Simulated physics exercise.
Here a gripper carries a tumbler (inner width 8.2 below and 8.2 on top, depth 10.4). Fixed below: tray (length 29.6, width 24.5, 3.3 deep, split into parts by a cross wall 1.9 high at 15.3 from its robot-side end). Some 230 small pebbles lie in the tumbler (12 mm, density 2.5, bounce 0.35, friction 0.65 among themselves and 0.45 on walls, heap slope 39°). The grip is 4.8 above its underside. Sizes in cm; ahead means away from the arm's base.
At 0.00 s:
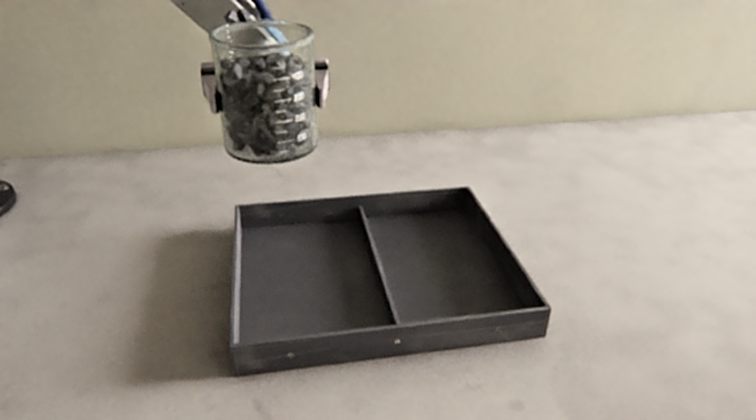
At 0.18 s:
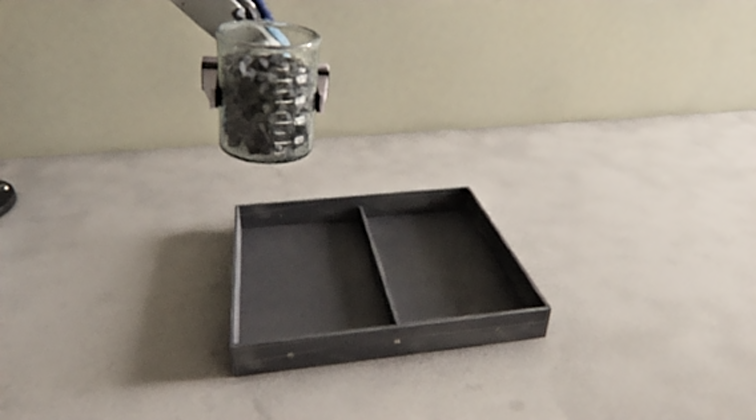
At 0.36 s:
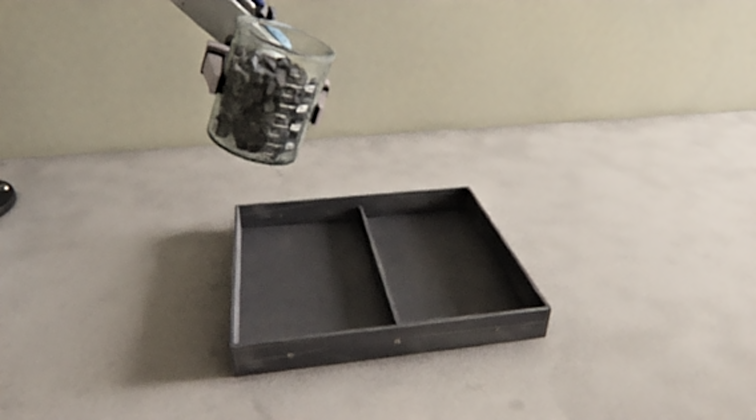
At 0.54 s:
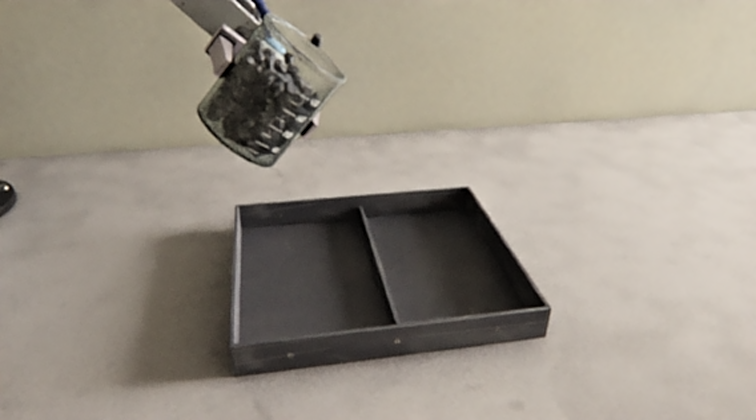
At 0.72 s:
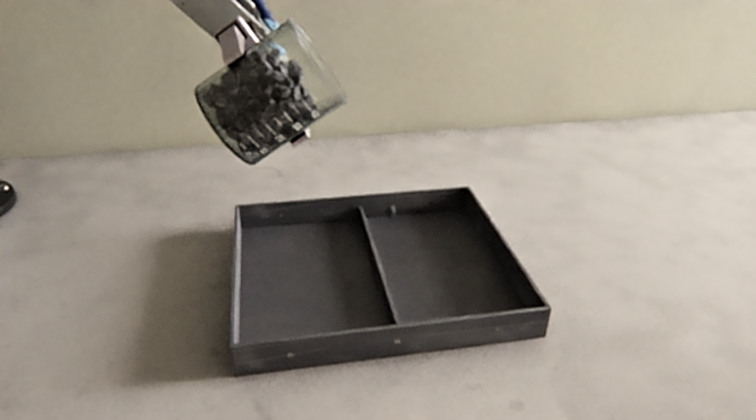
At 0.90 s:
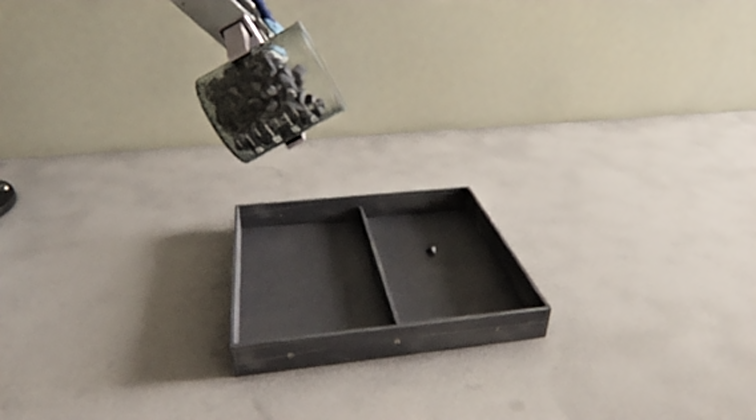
The video shows a gripper holding a clear tumbler of dark pebbles above a black tray split by a divider, gradually tilting it to the right until it leans steeply, as a single pebble drops into the tray's right compartment.
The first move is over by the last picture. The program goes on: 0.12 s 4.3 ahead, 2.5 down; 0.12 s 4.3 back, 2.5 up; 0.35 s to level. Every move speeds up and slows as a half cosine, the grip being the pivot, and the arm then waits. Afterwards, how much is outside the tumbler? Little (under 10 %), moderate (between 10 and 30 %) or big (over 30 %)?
Outside the tumbler the share is little, under 10 %.
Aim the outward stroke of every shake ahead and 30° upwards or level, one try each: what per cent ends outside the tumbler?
Some 25 and 15 per cent.
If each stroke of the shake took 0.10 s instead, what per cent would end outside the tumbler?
It would be near 10 per cent.
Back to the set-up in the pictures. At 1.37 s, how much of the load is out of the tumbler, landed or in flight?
Some 5 per cent.
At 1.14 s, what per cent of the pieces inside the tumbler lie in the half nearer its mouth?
Roughly 40 per cent.
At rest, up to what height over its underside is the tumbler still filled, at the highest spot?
About 9.5 cm.
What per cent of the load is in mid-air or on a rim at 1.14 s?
Roughly 4 per cent.
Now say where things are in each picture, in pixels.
In the first frame, tumbler middle at (268, 93), level; upper third of the load around (268, 78), from x 225 to 305, top at y 15; 233 in the tumbler.
In the second frame, tumbler middle at (268, 93), tilted 6° forward; upper third of the load around (265, 78), from x 230 to 310, top at y 15.
In the third frame, tumbler middle at (269, 93), tilted 22° forward; upper third of the load around (267, 79), from x 220 to 315, top at y 10.
In the fourth frame, tumbler middle at (271, 94), tilted 41° forward; upper third of the load around (265, 79), from x 215 to 320, top at y 40.
In the fifth frame, tumbler middle at (271, 95), tilted 57° forward; upper third of the load around (263, 77), from x 210 to 390, top at y 50; 232 in the tumbler, 1 in the far-side part.
In the sixth frame, tumbler middle at (272, 95), tilted 63° forward; upper third of the load around (260, 77), from x 210 to 430, top at y 55; 232 in the tumbler, 1 in the far-side part.
After 1.14 s, tilted 63° forward, highest piece 24 above the table; 222 in the tumbler, 1 in the far-side part, 10 in flight or on a rim.
After 1.37 s, tilted 16° forward, highest piece 26 above the table; 218 in the tumbler, 10 in the far-side part, 4 in the robot-side part, 1 in flight or on a rim.
After 1.69 s, level, highest piece 26 above the table; 218 in the tumbler, 10 in the far-side part, 5 in the robot-side part.
After 2.74 s, level, highest piece 26 above the table; 218 in the tumbler, 10 in the far-side part, 5 in the robot-side part.
At rest, 218 in the tumbler, 10 in the far-side part, 5 in the robot-side part. That is 6 % outside the tumbler.
